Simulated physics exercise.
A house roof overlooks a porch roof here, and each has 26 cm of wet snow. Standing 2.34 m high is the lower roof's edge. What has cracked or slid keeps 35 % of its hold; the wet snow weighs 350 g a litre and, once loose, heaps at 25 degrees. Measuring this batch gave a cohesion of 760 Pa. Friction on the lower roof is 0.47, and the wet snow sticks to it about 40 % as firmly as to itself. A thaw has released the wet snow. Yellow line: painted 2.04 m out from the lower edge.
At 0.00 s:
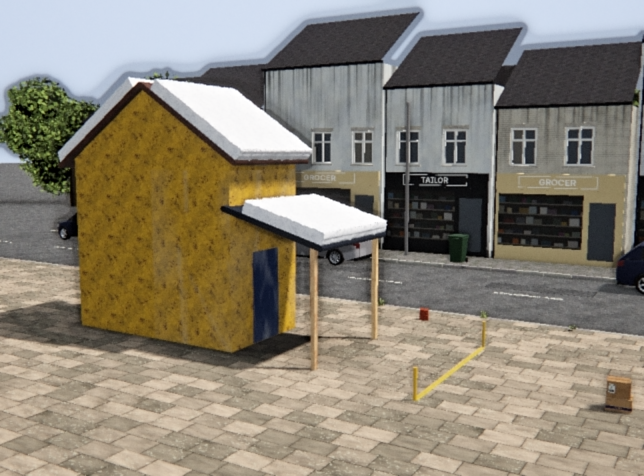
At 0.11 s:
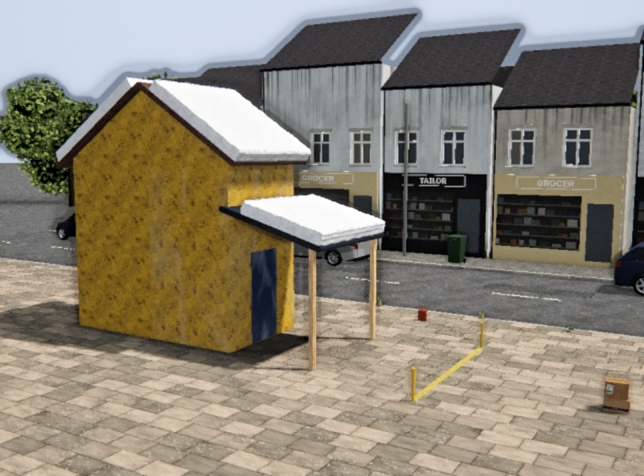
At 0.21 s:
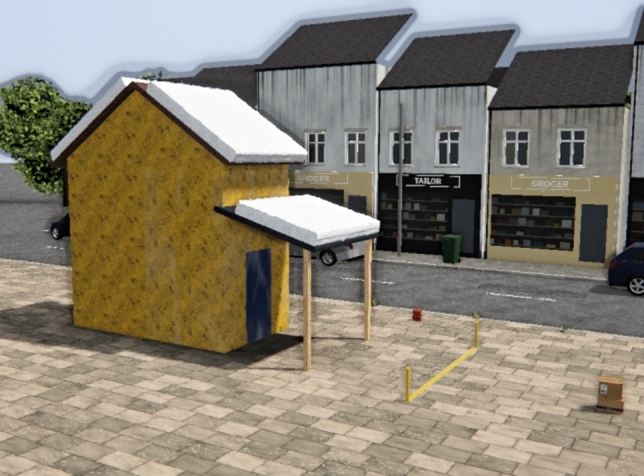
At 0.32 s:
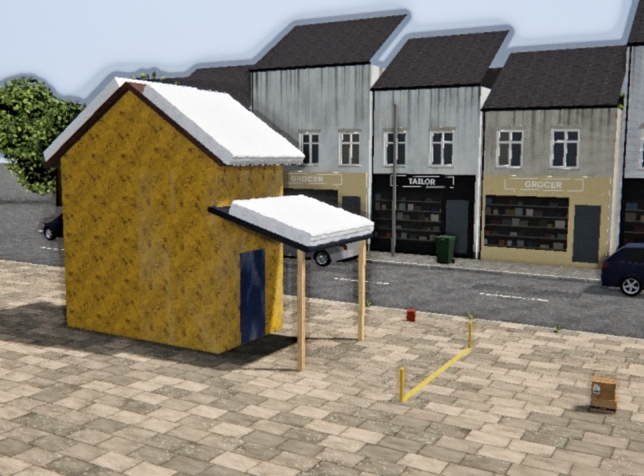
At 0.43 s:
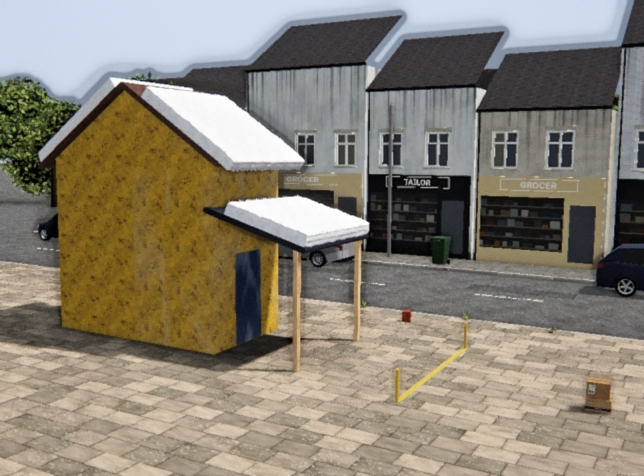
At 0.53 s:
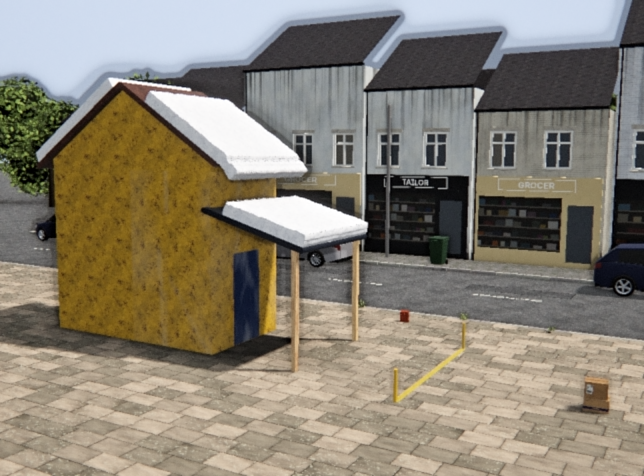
A mustard-yellow house with thick white snow on its roof stands on a paved square, seen from a raised viewpoint across the street from grey and cream shops. A snow-topped porch on wooden posts shelters its blue door, with a yellow line, a small red object and a brown box to the right. The view drifts slightly right as the main roof's snow slides slowly down toward the porch, baring a dark reddish strip near the ridge.
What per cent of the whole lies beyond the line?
Roughly 6 %.
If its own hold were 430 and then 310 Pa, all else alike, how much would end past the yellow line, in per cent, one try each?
It'd be some 20 percent the first time and some 25 percent the second.
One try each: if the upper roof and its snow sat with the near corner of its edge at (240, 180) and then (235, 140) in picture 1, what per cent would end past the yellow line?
Around 0 percent, then around 20 percent.
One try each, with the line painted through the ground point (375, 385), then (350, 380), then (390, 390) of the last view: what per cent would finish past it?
First try 14 per cent, second 25 per cent, third 10 per cent.
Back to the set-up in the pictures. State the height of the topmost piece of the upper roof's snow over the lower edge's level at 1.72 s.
0.9 m, roughly.
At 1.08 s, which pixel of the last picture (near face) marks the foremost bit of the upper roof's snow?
(277, 215), give or take.
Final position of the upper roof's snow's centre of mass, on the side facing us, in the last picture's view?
It sits close to (330, 315).
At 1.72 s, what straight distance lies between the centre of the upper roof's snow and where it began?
Straight-line shift: Roughly 3.4 m.
After 1.08 s, none is below the lower edge and 0 % is past the line.
After 1.72 s, 1 % is below the lower edge and 0 % is past the line.
After 2.36 s, 42 % is below the lower edge and 3 % is past the line.
After 3.00 s, 49 % is below the lower edge and 6 % is past the line.
After 3.40 s, 49 % is below the lower edge and 6 % is past the line.
